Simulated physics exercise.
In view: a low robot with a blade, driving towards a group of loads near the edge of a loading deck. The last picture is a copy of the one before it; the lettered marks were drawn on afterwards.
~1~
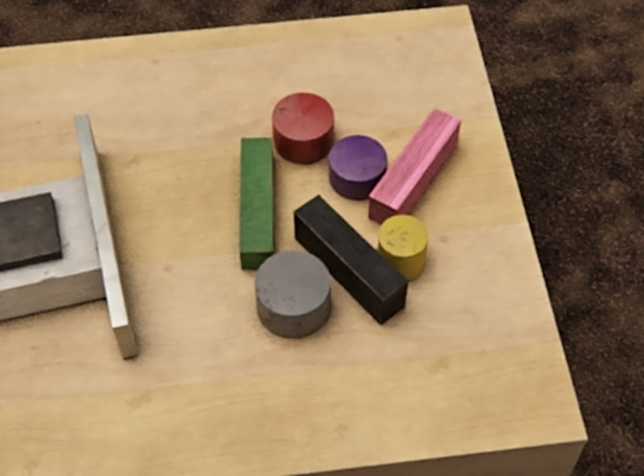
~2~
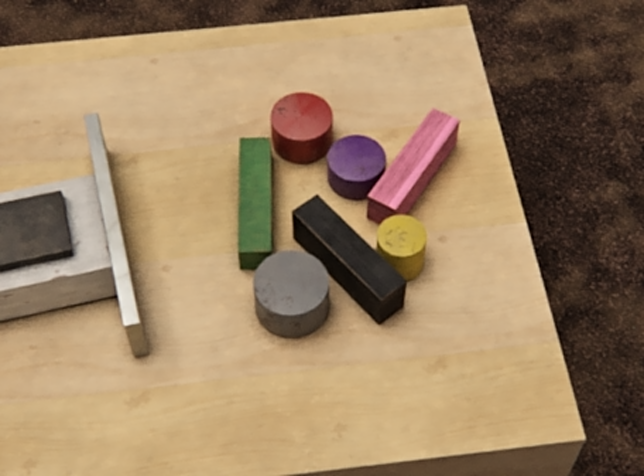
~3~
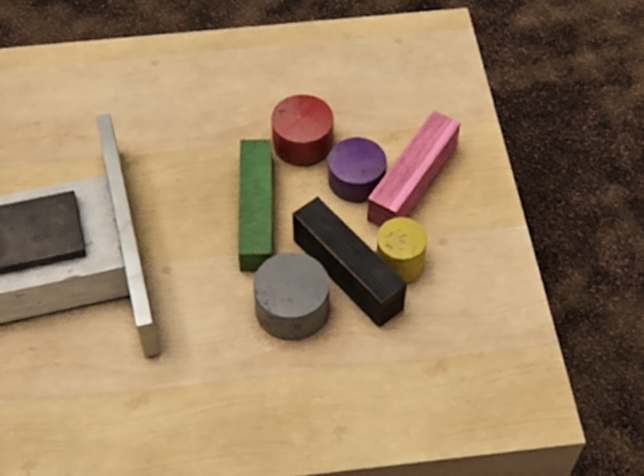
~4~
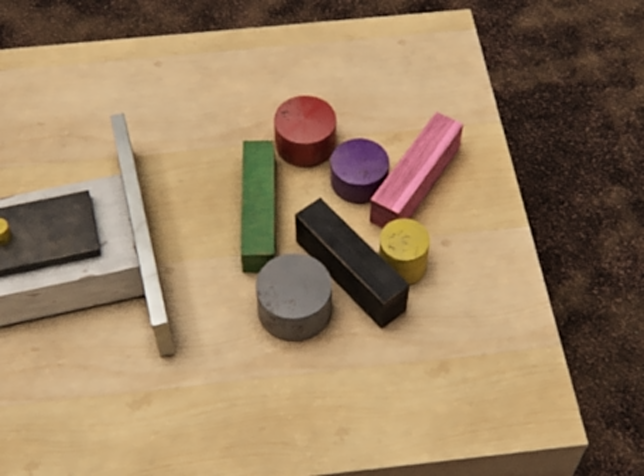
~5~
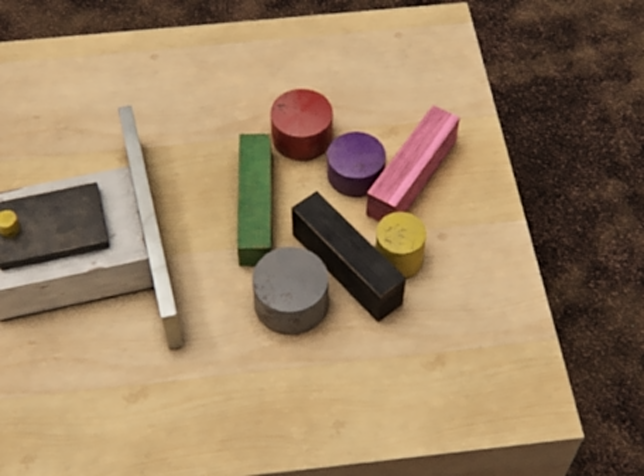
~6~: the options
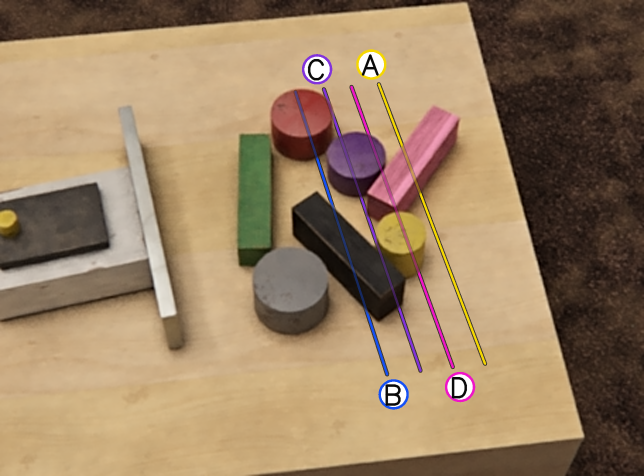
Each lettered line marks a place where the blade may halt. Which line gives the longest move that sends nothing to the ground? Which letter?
It should halt at D.
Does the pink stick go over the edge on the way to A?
Yes.
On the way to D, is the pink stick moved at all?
By then, yes.
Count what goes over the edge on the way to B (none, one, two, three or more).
By then, none.
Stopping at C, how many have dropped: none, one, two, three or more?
By then, none.
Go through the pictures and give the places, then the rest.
Pink stick (415, 168); grey canister (293, 294); yellow canister (402, 249), in the first frame.
Robot (22, 231); purple canister (356, 168), in the second frame.
Robot (34, 231); red canister (303, 130), in the third frame.
Robot (49, 230); pink stick (417, 172), in the fourth frame.
Robot (58, 223); yellow canister (400, 246); purple canister (356, 165); black stick (347, 256), in the fifth frame.
On the marked copy, A at (428, 212); B at (338, 221); C at (368, 218); D at (398, 215).
With D. Early on, robot (151, 214); grey canister (305, 288); green bar (262, 196).
Further on, robot (246, 204); yellow canister (457, 216); pink stick (436, 154).
At the end, robot (312, 198); yellow canister (512, 203); pink stick (490, 143); nothing has fallen.
As for the rest, A drops the pink stick and yellow canister; B is safe but short; C is safe but short.
